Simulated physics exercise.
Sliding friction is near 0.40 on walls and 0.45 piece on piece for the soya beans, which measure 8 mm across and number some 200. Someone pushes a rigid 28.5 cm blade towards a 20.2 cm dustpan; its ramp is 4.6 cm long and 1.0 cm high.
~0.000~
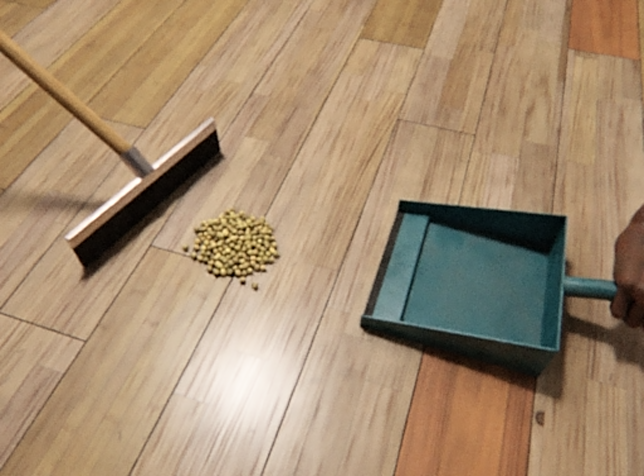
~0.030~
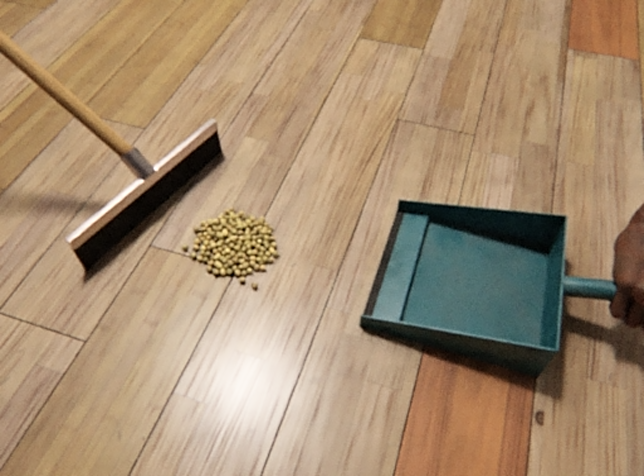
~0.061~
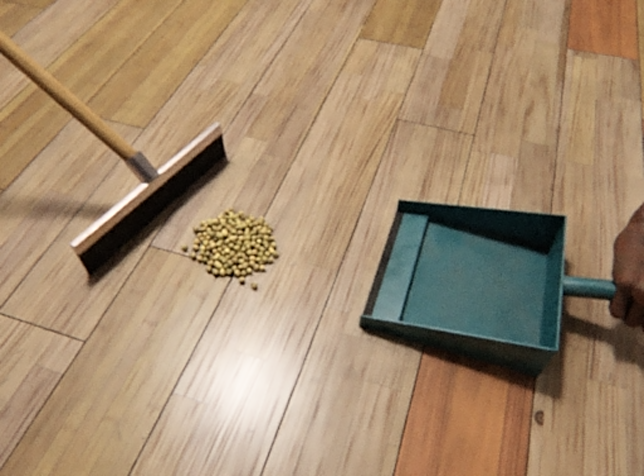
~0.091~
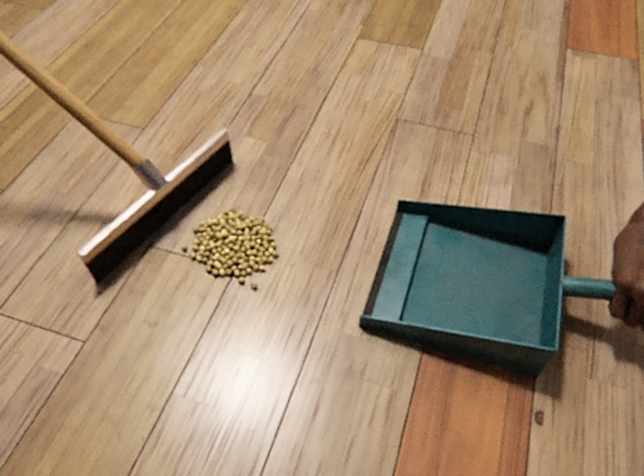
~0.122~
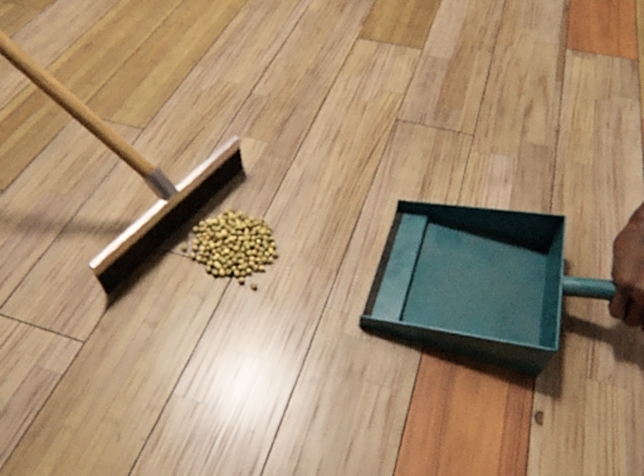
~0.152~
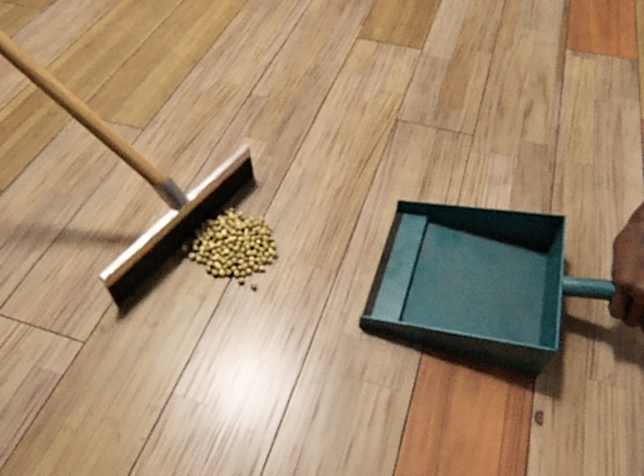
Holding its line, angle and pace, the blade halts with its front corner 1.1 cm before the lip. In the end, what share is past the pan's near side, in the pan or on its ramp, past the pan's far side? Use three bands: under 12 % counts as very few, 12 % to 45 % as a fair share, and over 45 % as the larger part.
Near side: The larger part; pan: A fair share; far side: Very few.
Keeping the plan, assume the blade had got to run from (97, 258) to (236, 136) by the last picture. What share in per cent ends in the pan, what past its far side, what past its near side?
Split: Pan = 5, far = 0, near = 35.
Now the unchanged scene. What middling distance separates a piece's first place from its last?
It comes to some 24 cm.
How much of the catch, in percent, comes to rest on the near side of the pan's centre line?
Something like 100 in a hundred.
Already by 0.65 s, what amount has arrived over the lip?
By that time, around 25 percent.
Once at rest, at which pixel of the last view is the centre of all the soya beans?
Approximately (378, 335) in the last picture.
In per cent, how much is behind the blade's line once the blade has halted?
Near 5 percent, give or take.
After 0.31 s, middle of the blade 15 cm from the lip; 0 % over the lip, far side 0 %, near side 20 %.
Then, at 0.41 s, middle of the blade 8 cm from the lip; 0 % over the lip, far side 0 %, near side 40 %.
After 0.65 s, middle of the blade 5 cm from the lip; 25 % over the lip, far side 0 %, near side 50 %.
By 1.7 s all is still; near side 55 %, pan 20 %, far side 0 %, in front of the lip or behind the blade 25 %.
